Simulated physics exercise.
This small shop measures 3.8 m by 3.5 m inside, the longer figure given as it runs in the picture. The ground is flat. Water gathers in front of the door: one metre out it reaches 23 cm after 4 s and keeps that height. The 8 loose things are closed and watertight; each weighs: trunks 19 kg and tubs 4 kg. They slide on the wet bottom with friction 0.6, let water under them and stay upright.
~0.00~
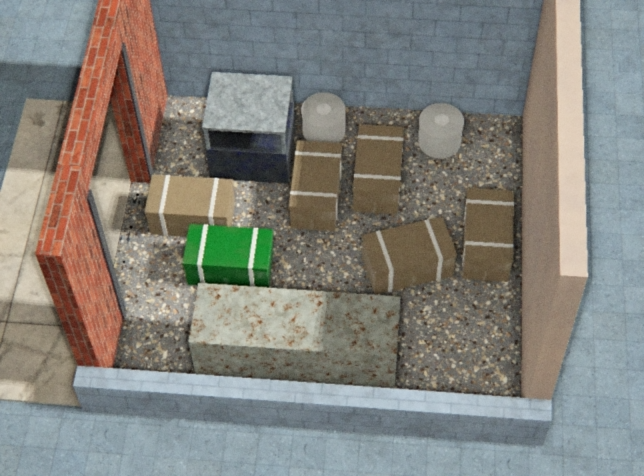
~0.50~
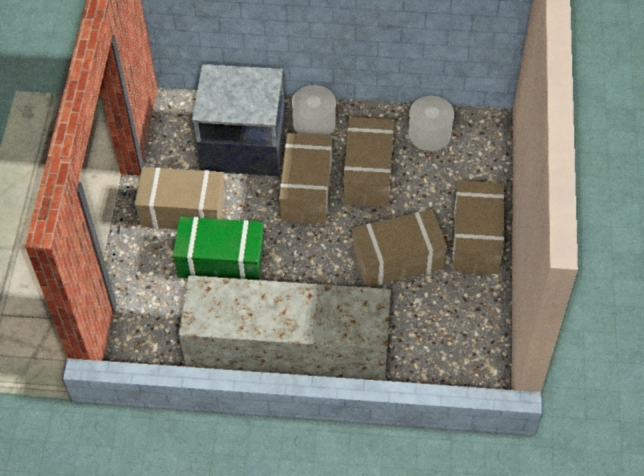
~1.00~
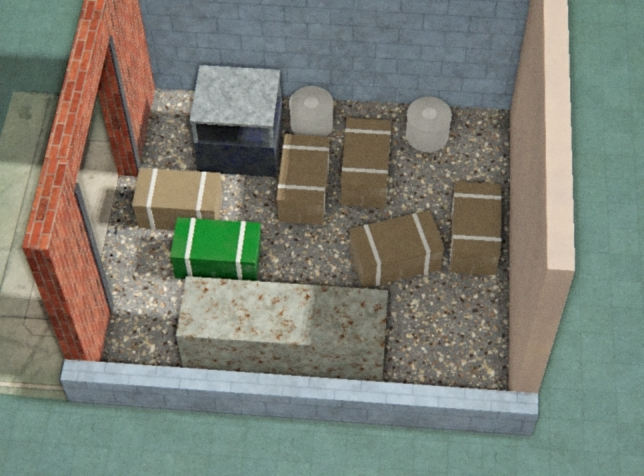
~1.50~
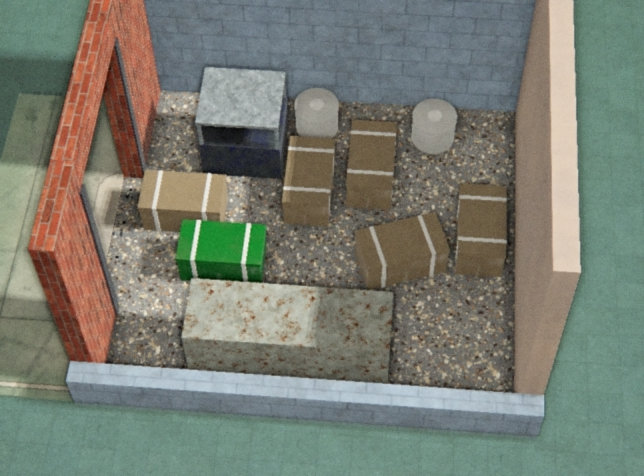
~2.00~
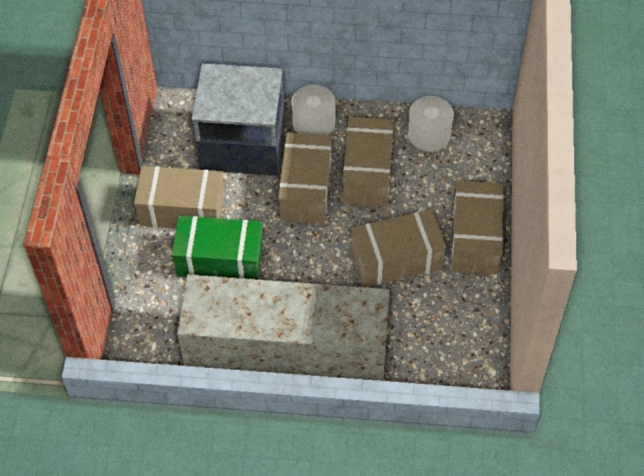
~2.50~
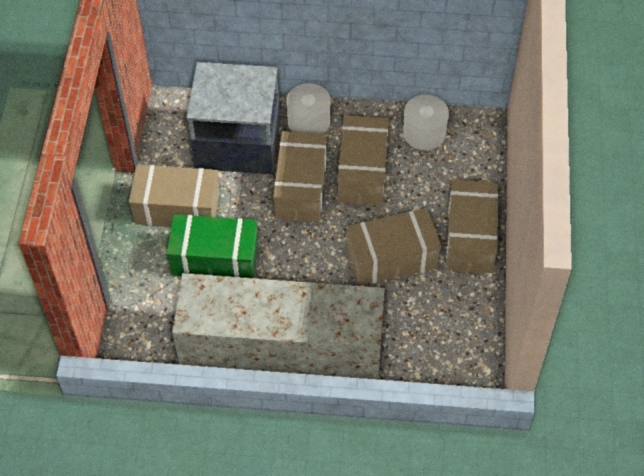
Green trunk sitting still among brown ones in a roofless room as greenish water spreads outside, then edges through the doorway.
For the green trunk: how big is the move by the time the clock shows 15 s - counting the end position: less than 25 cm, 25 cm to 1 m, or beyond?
Green trunk ends far away.
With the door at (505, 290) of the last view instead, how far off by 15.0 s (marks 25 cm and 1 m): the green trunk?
Then the green trunk is nudged along.
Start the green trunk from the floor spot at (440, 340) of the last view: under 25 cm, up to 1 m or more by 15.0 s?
It moves a short way.
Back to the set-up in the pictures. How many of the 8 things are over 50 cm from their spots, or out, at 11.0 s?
By then 6.
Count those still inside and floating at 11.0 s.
8 of them.
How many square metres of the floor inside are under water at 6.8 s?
About 11.5 m2.
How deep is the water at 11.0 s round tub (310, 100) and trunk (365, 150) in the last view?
About 16 and 20 cm.
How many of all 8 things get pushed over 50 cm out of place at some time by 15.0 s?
7 of them.
After 3.5 s the green trunk is near (233, 239), 0.2 m from its start, aground; 0 afloat.
After 6.8 s the green trunk is near (338, 273), 1.3 m from its start, afloat; 7 afloat.
After 11.0 s the green trunk is near (348, 254), 1.3 m from its start, afloat; 8 afloat.
After 15.0 s the green trunk is near (366, 184), 1.5 m from its start, afloat; 8 afloat.
